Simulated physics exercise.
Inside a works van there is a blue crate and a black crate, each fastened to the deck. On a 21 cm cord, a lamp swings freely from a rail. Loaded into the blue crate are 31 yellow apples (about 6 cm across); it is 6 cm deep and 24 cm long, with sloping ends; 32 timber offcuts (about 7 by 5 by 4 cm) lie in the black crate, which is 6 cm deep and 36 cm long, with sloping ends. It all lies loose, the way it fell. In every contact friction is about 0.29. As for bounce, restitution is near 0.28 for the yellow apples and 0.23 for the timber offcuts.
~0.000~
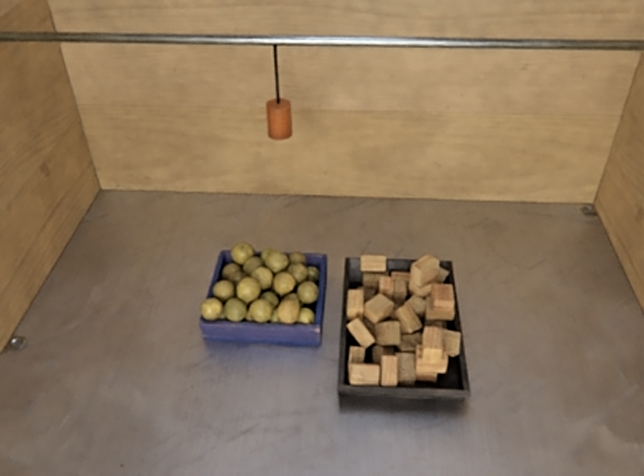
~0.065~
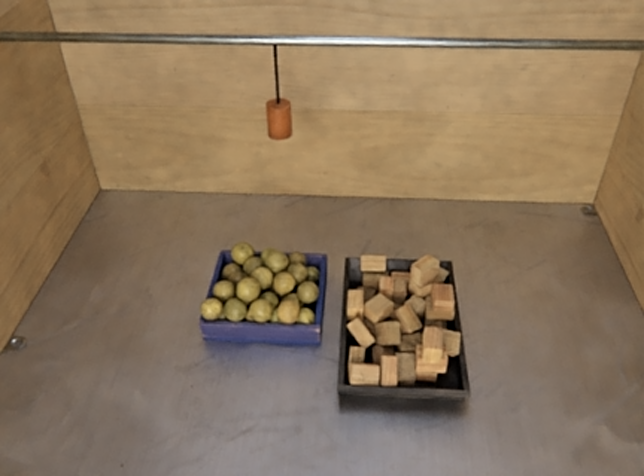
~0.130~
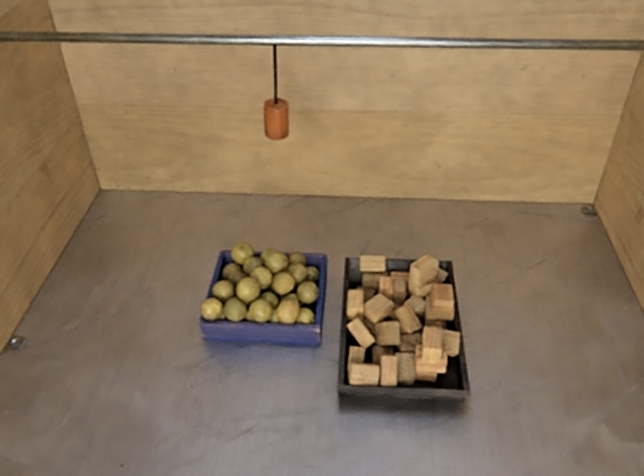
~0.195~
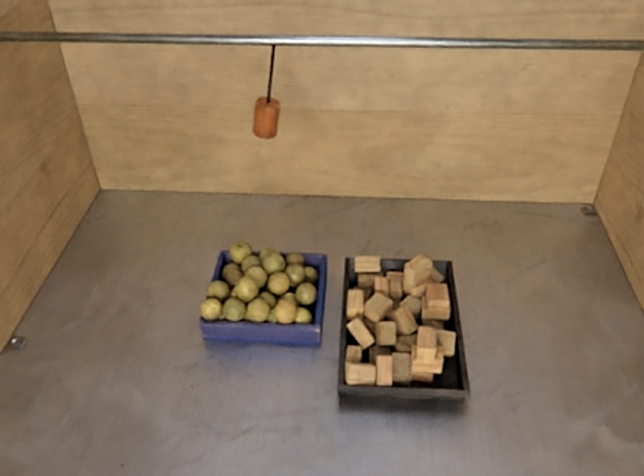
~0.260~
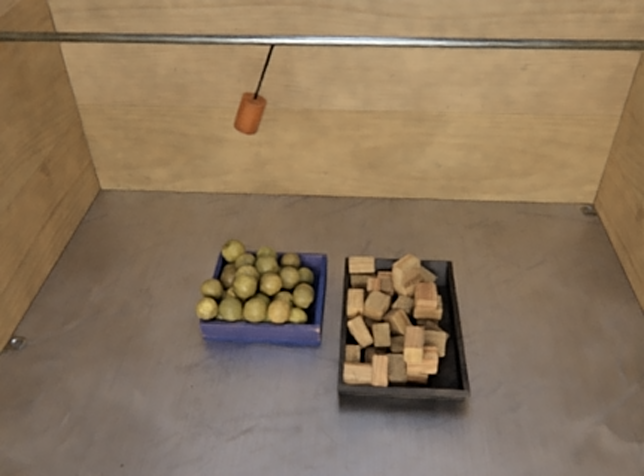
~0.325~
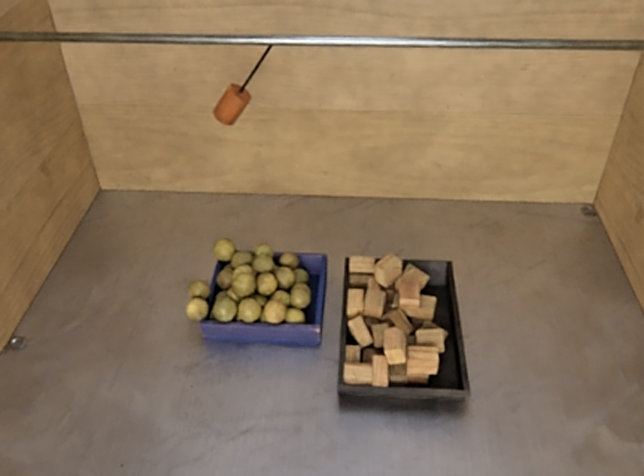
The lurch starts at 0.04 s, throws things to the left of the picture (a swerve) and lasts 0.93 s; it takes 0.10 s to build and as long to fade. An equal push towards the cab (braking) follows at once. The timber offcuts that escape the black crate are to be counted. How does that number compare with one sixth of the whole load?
It comes to less than a sixth of the load.
After 0.67 s, blue crate 23 in, 8 out and black crate 30 in, 2 out.
After 1.11 s, blue crate 21 in, 10 out and black crate 30 in, 2 out.
After 1.72 s, blue crate 21 in, 10 out and black crate 30 in, 2 out.
Outcome (at 2.50 s), blue crate 19 in, 12 out and black crate 30 in, 2 out. Asked share, 2 of 32, 6 per cent.
